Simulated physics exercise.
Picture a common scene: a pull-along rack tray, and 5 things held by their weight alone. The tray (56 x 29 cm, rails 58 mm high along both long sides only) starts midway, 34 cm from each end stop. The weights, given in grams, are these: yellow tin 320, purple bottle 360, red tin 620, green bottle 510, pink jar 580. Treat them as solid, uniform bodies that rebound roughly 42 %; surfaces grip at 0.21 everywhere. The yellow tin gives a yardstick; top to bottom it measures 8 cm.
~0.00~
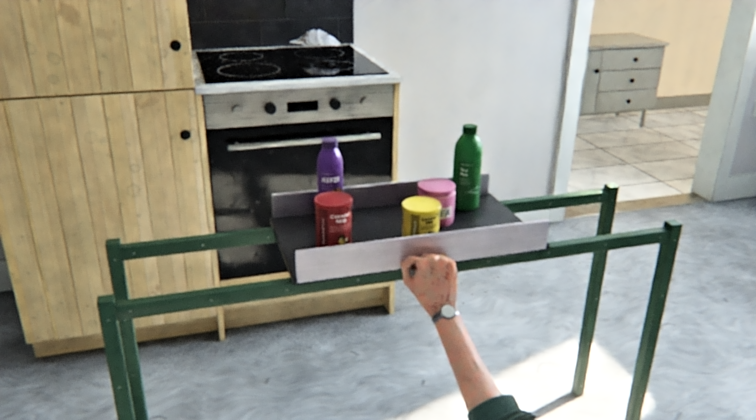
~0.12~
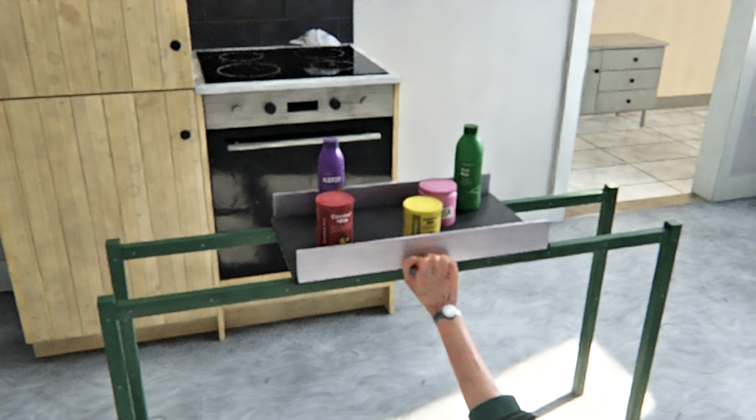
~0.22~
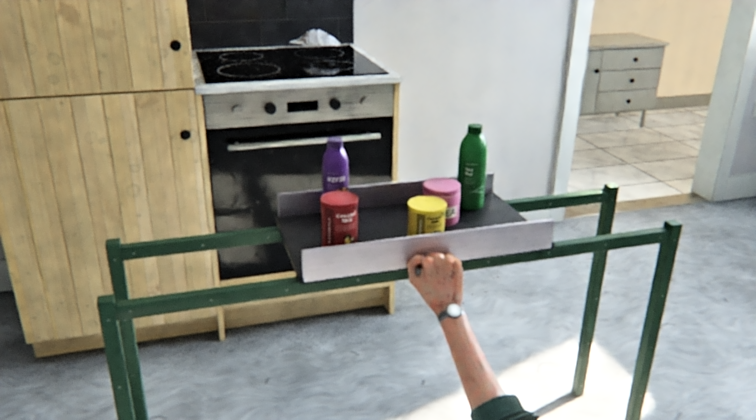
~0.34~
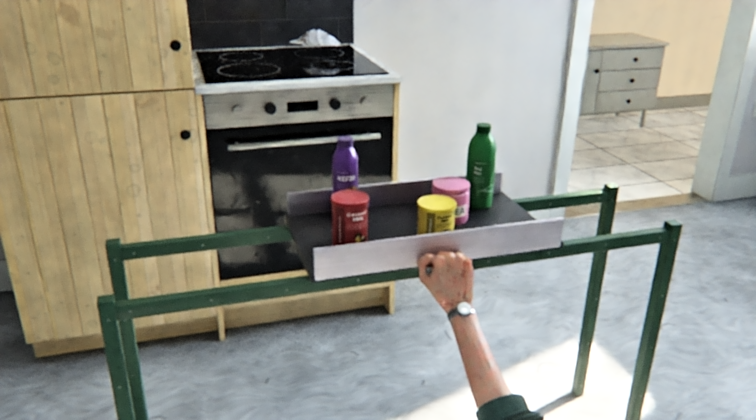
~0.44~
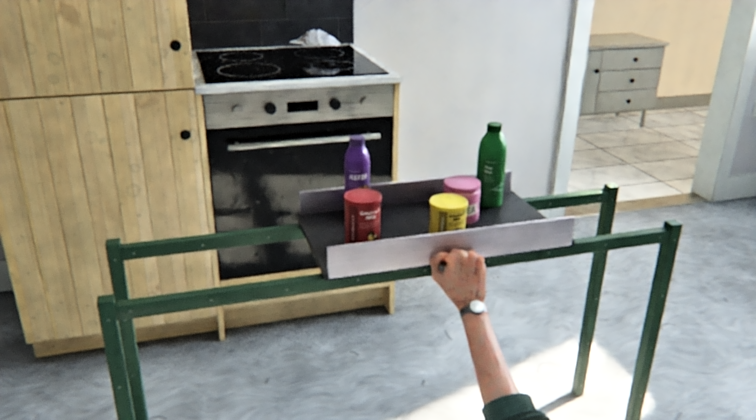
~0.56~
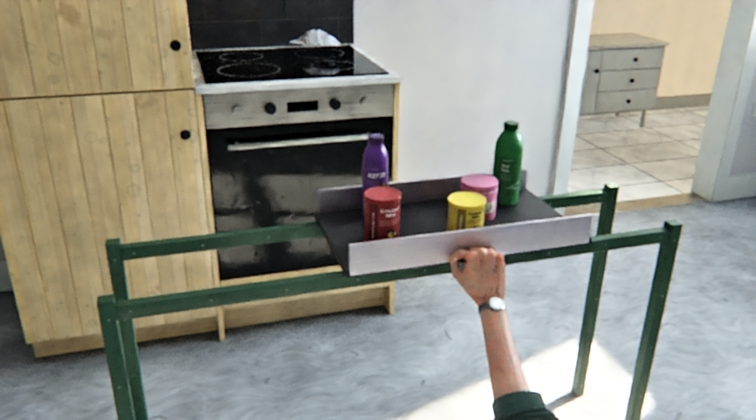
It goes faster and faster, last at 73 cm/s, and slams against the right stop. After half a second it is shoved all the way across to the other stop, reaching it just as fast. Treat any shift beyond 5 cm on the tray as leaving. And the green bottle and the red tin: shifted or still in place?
In the end the green bottle ends away from its start. The red tin ends near its start.
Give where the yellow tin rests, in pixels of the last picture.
Its middle settles close to pixel (267, 239).
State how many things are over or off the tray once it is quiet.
The number is 1.
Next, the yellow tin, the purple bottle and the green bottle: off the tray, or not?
The yellow tin ends on the tray; the purple bottle is still on the tray; the green bottle ends off the tray.
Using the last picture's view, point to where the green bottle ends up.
Rest point: Near (539, 411).
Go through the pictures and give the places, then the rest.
Tray midway; green bottle (467, 166); red tin (334, 224), in the first picture.
Tray midway; pink jar (437, 203); yellow tin (422, 221), in the second picture.
Tray has slid 1 cm right; purple bottle (336, 180); pink jar (441, 202), in the third picture.
Tray has slid 4 cm right; yellow tin (436, 219); purple bottle (345, 179), in the fourth picture.
Tray has slid 6 cm right; pink jar (461, 200); yellow tin (448, 218), in the fifth picture.
Tray has slid 11 cm right; green bottle (508, 163); red tin (382, 218), in the sixth picture.
After 1.56 s, tray has slid 34 cm right; green bottle now off the tray; red tin moved 12 cm near (525, 201); purple bottle moved 12 cm.
After 2.76 s, tray has slid 1 cm right; red tin moved 12 cm near (391, 217); purple bottle moved 12 cm; yellow tin moved 12 cm.
In the end (4.0 s), off the tray, green bottle; the other 4 under 5 cm from the start. At the end, from the last picture's camera, green bottle near (539, 410), red tin near (168, 243).
